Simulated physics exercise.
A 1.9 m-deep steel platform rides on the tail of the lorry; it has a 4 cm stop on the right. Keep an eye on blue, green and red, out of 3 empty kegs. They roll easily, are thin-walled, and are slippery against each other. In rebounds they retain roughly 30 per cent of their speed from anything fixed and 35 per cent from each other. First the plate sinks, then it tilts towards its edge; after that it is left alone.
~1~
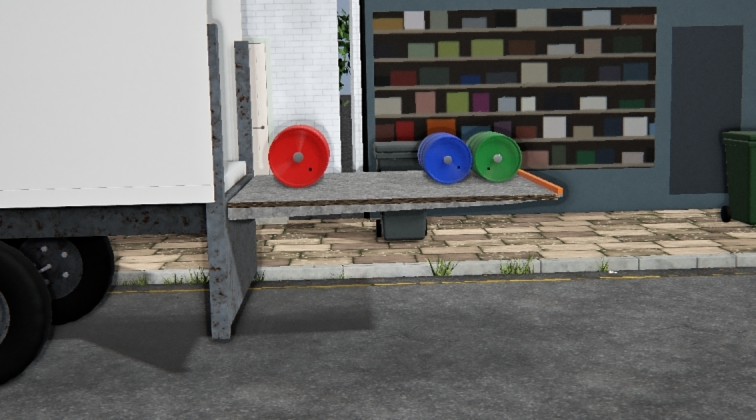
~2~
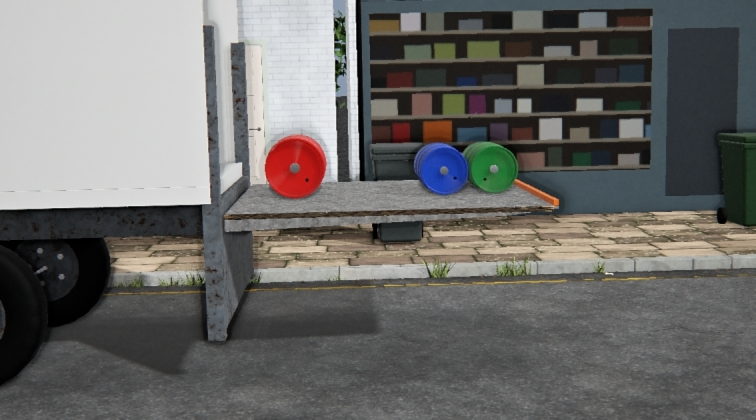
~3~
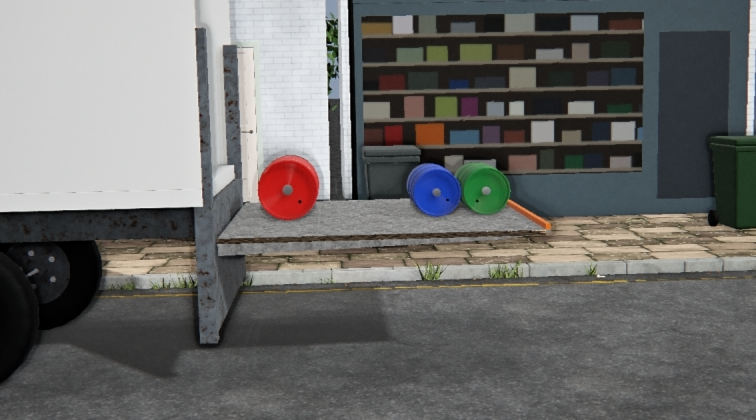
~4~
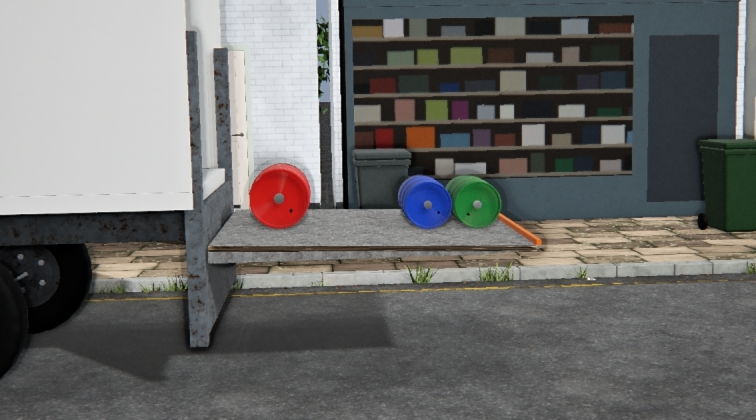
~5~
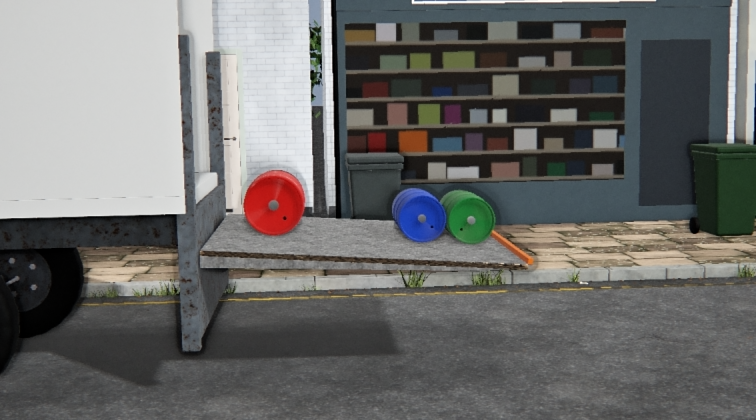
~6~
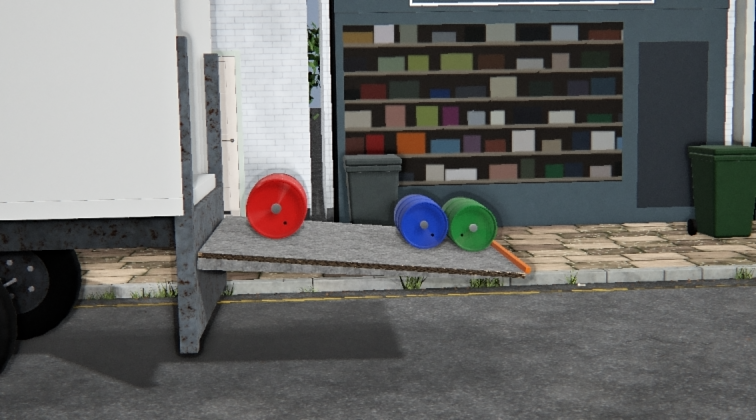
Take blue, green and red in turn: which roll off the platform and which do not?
In order: Blue stays behind the stop. Green stays behind the stop. Red stays behind the stop.
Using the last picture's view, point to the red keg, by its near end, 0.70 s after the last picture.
Near (310, 212).
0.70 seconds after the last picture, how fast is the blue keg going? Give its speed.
Speed: Approx. 0.0 m/s.
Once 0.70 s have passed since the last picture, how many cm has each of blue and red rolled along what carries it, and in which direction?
Blue 15 cm right, red 25 cm right.
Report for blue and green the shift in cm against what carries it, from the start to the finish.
Moved: Blue 15, green 15.
Then, 0.7 s after the last picture, blue is on the plate, 40 cm from the stop; green is on the plate, 10 cm from the stop; red is on the plate, 130 cm from the stop, rolling right; 0 of 3 are off.
At rest (1.7 s after the last picture), blue is on the plate, 40 cm from the stop; green is on the plate, 10 cm from the stop; red is on the plate, 75 cm from the stop; 0 of 3 are off.
